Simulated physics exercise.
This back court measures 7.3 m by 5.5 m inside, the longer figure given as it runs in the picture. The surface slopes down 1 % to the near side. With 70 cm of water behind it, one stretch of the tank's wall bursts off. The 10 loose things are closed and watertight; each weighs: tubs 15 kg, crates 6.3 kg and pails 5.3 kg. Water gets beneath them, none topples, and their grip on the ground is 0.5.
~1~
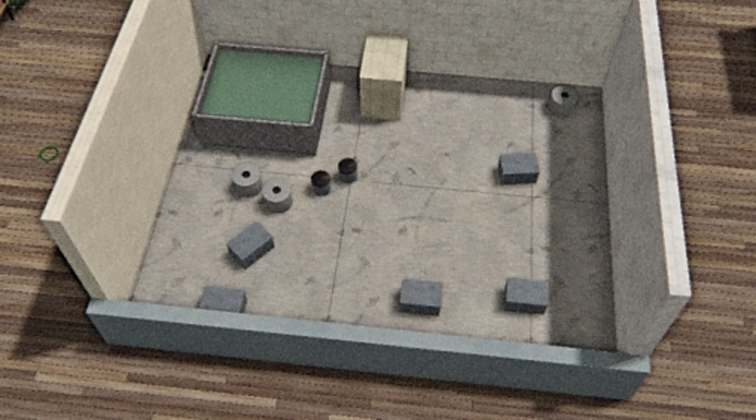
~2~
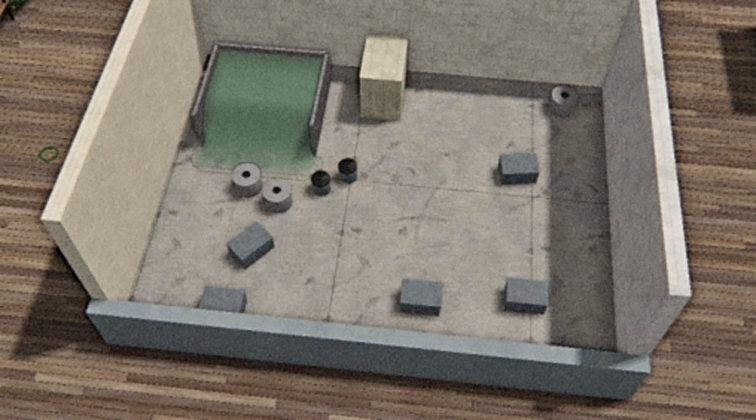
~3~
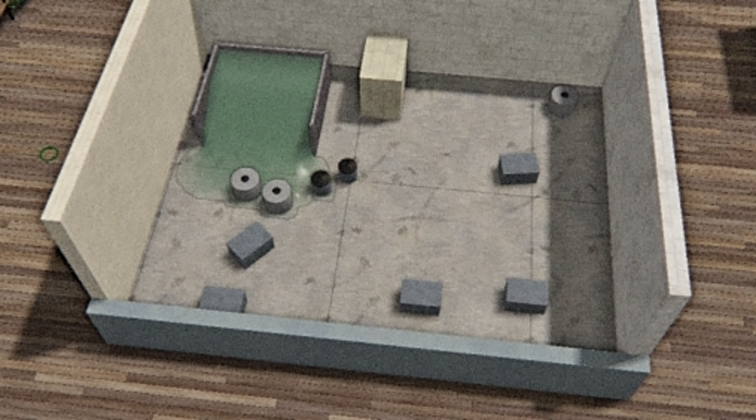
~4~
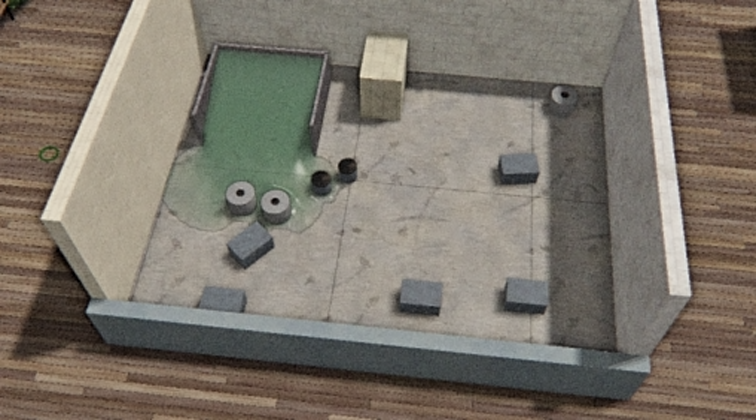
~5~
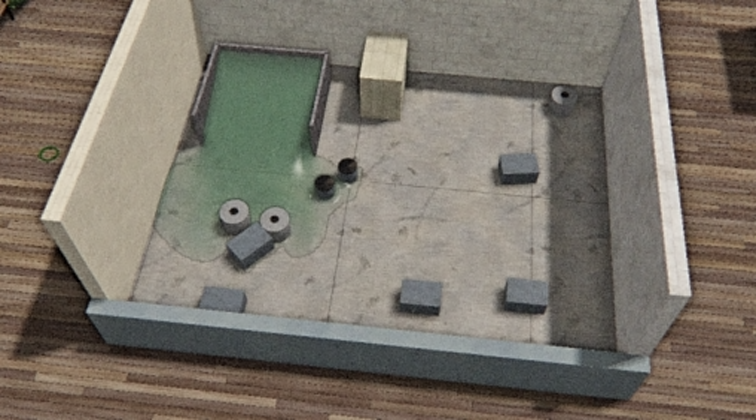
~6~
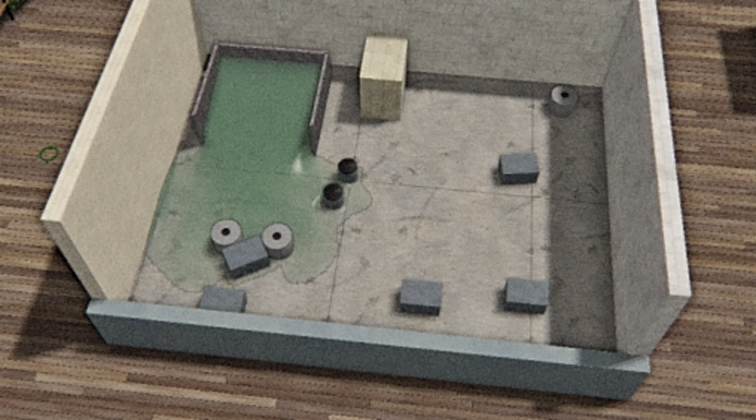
Walled back court with green water spreading from an open-fronted tank across the floor, shifting two grey tubs and nudging nearby objects.
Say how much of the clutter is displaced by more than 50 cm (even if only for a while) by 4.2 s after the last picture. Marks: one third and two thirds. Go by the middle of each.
It is two thirds or above.
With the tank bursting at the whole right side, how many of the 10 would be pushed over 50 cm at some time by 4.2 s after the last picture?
Then 5.
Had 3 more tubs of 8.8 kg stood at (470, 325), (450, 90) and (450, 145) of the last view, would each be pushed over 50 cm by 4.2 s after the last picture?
In that order: Over, short of it, less.
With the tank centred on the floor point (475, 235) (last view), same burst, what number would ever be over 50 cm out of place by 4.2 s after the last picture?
Then 5.
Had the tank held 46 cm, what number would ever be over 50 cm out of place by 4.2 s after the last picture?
In that case 7 of them.
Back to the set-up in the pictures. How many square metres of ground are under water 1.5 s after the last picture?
Roughly 18 m2.
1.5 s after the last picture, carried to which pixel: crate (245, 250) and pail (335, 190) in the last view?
Around (284, 296) and (414, 266).
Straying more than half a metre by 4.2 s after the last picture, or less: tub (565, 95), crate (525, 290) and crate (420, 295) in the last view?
In that order: Under, past it, over.
Then, 0.4 s after the last picture 4 of 10 are over 50 cm from their spots; 0 afloat.
Then, 1.5 s after the last picture 4 of 10 are over 50 cm from their spots; 4 afloat.
Then, 2.8 s after the last picture 7 of 10 are over 50 cm from their spots; 4 afloat.
Then, 4.2 s after the last picture 7 of 10 are over 50 cm from their spots, and 7 have been at some point; 4 afloat.
